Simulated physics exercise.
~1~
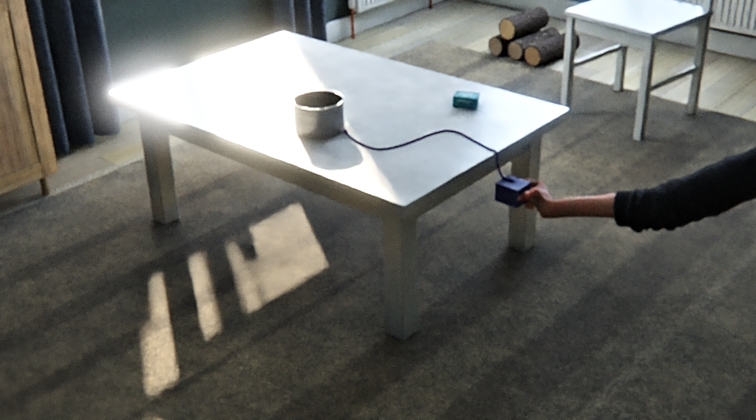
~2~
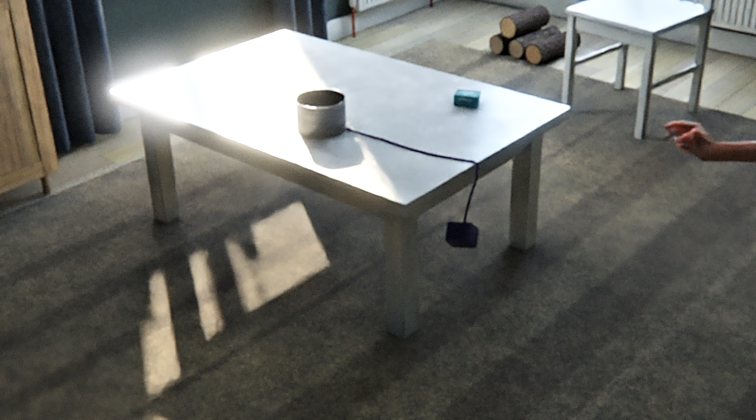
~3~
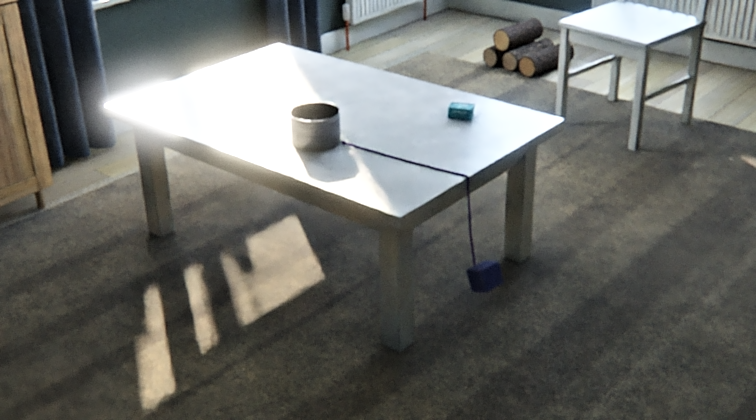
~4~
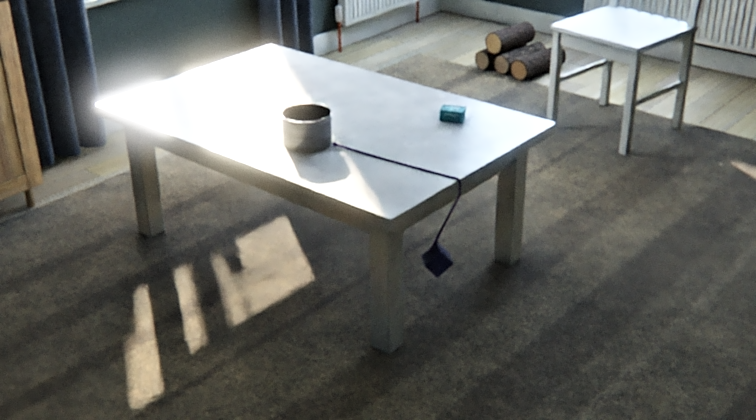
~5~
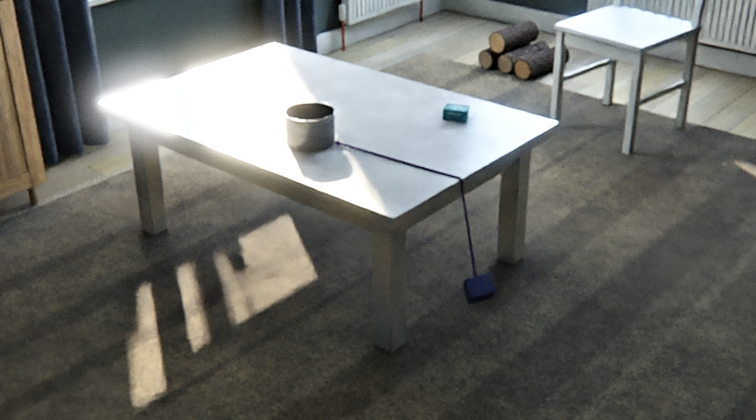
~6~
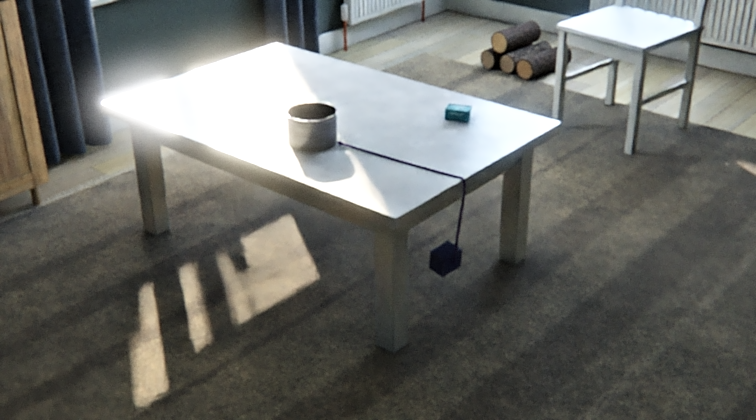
Sunlit room with white table, hand releasing blue block on string tied to pot, block swinging below edge, turquoise box staying put.
